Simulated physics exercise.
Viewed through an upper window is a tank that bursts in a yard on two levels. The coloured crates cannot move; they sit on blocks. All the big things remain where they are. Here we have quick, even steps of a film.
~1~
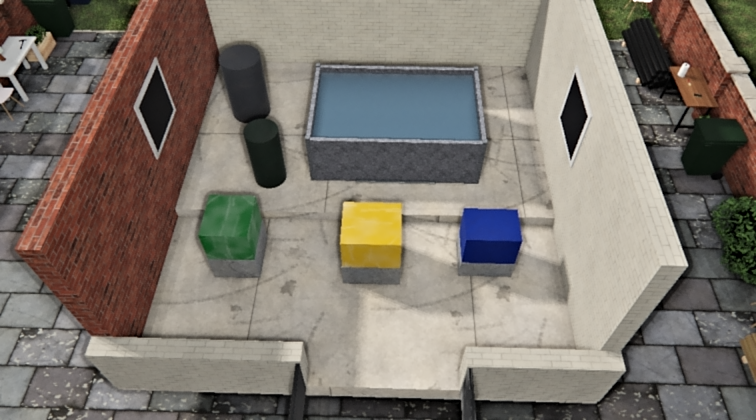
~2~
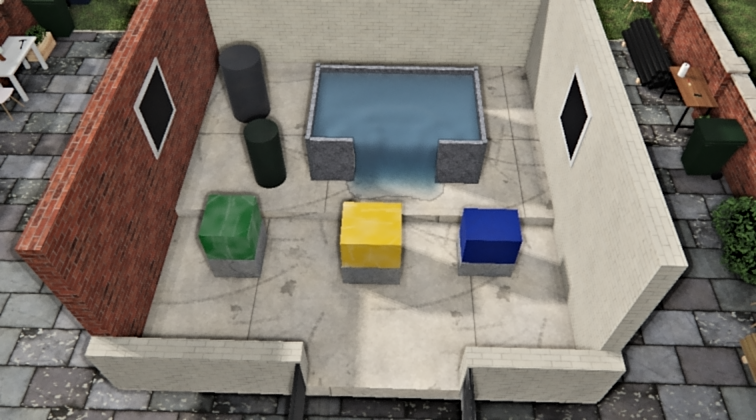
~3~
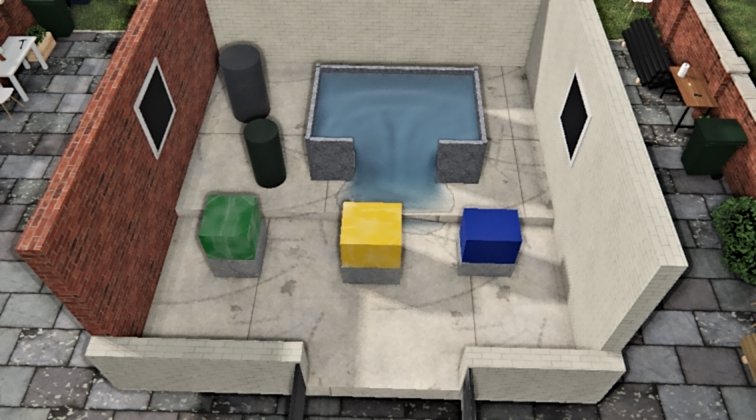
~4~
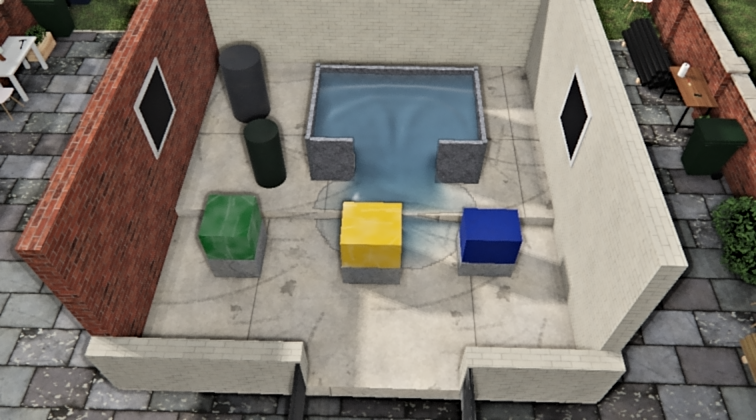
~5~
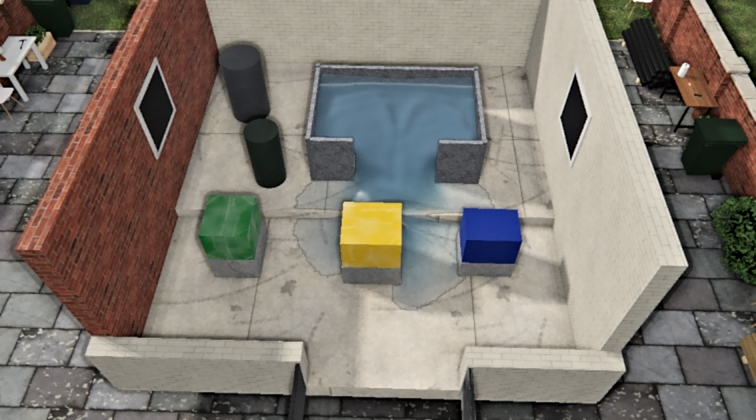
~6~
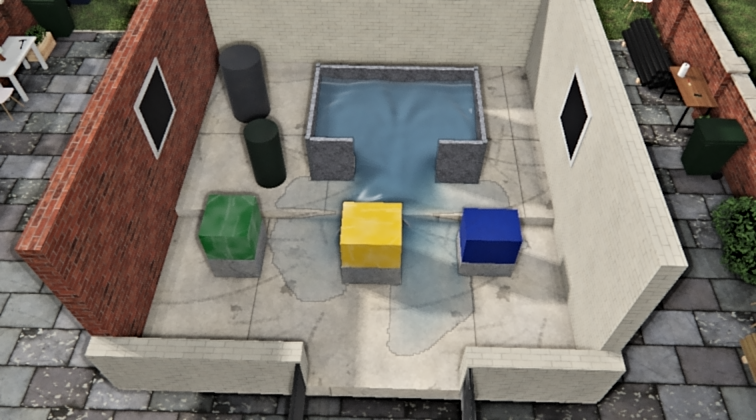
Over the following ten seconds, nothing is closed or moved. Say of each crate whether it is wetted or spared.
The green crate is spared, the yellow crate is wetted, the blue crate is wetted.
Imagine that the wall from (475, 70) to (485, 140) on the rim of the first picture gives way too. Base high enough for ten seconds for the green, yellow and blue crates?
Here's how it goes: The green is left untouched, the yellow is left untouched, and the blue is left untouched.
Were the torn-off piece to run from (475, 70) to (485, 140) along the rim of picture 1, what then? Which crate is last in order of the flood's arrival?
The crate marked green.
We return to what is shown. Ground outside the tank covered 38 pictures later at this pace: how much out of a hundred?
I reckon 50 per cent or so.
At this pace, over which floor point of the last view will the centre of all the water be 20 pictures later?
I'd say around (378, 226).
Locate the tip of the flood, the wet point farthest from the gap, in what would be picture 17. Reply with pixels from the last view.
My guess is roughly (135, 362).
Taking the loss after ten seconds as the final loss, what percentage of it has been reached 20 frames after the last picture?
My reading is near 30 per cent.
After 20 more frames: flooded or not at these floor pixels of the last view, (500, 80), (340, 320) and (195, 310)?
First spared, second inundated, third inundated.
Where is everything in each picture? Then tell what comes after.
In the first frame, the open tank at (396, 106) is whole and still.
In the second frame, water pours out at (395, 165) and has run to (438, 191).
In the third frame, the front is at (434, 226), out from the gap at (395, 168).
In the fourth frame, the front is at (423, 262), out from the gap at (395, 169).
In the fifth frame, the front is at (416, 303), out from the gap at (395, 169).
In the sixth frame, the front is at a hidden place, out from the gap at (395, 168).
A moment on, water covers 35 % of the floor; the green crate water round its plinth, the yellow crate water round its plinth, the blue crate water round its plinth.
Next, water covers 45 % of the floor; the green crate water round its plinth, the yellow crate water round its plinth, the blue crate water round its plinth.
Then, water covers 55 % of the floor; the green crate water round its plinth, the yellow crate water round its plinth, the blue crate water round its plinth.
Later, water covers 50 % of the floor; the green crate water round its plinth, the yellow crate water round its plinth, the blue crate water round its plinth.
In the end, water covers 50 % of the floor; the green crate stayed above the water, the yellow crate was topped, the blue crate was topped.
